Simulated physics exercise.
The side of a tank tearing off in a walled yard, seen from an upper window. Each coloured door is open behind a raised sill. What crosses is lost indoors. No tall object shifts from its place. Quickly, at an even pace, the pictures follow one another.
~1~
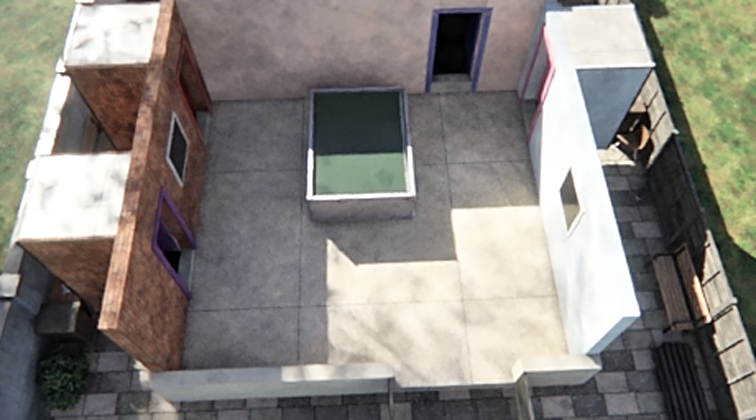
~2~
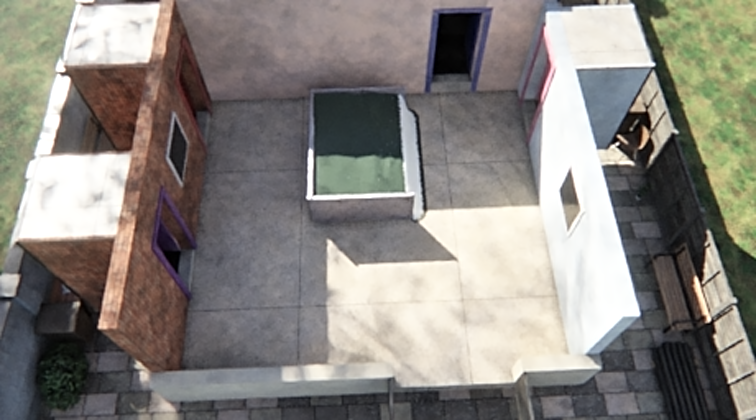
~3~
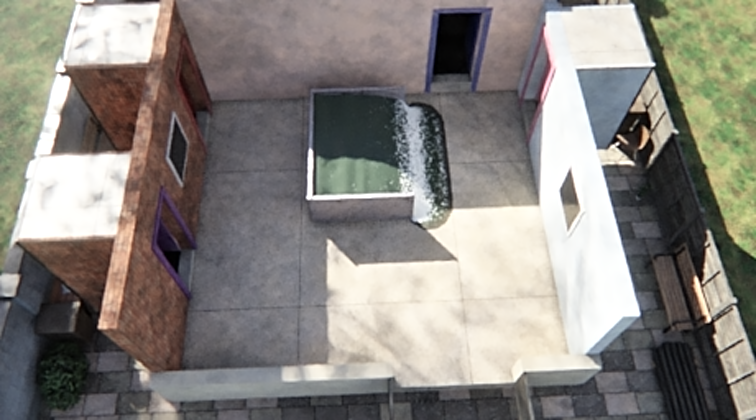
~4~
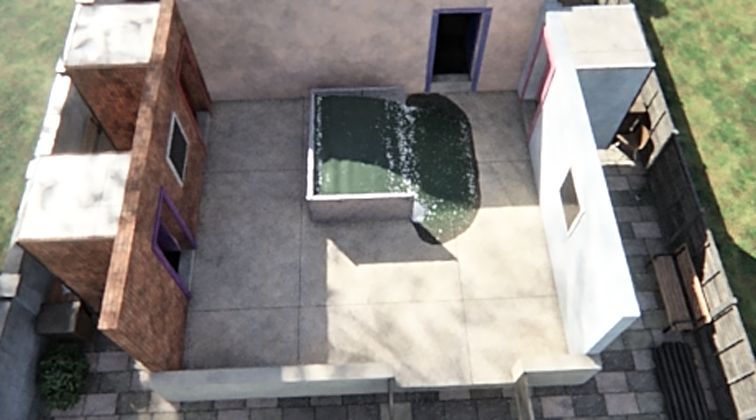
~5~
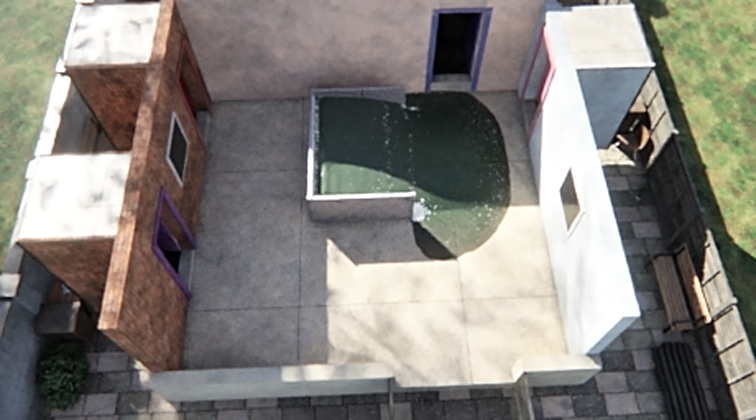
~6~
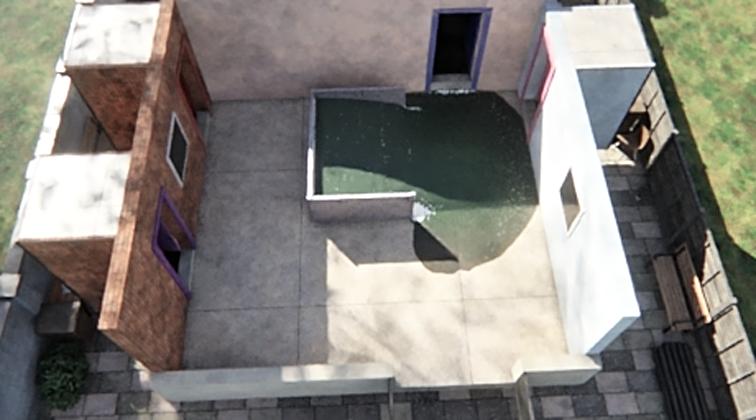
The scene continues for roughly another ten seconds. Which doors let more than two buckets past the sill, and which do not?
Here is the split: The blue door keeps it to two or fewer; the red door keeps it to two or fewer; the pink door lets more through; the purple door keeps it to two or fewer.
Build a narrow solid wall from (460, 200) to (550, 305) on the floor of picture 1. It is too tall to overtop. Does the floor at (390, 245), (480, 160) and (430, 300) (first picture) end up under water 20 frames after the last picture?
Log, spots one to three: Spared; swamped; swamped.
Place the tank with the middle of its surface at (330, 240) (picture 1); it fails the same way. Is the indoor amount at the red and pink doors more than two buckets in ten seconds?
My guess: The red door stays short of it, while the pink door stays short of it.
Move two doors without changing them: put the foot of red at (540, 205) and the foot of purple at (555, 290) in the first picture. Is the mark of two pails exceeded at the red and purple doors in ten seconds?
Looking at it, the red door tops the limit, and the purple door tops the limit.
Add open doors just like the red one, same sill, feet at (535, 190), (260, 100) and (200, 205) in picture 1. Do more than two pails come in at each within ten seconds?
In the listed order: Tops the limit, stays within it, stays within it.
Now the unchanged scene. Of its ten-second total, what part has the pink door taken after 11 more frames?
That share would be near 70 %.
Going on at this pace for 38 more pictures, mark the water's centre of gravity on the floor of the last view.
I'd place it roughly at (401, 216).
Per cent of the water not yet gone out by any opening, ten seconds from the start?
About 70 %.
A moment on, water covers 30 % of the floor; the blue door wet at the sill, nothing in, the red door not reached, the pink door over two buckets in, the purple door not reached.
Next, water covers 35 % of the floor; the blue door wet at the sill, nothing in, the red door not reached, the pink door far over two buckets in, the purple door not reached.
Then, water covers 45 % of the floor; the blue door under two buckets in, the red door not reached, the pink door far over two buckets in, the purple door not reached.
Later, water covers 75 % of the floor; the blue door under two buckets in, the red door under two buckets in, the pink door far over two buckets in, the purple door not reached.
In the end, water covers 95 % of the floor; the blue door under two buckets in, the red door under two buckets in, the pink door far over two buckets in, the purple door under two buckets in.
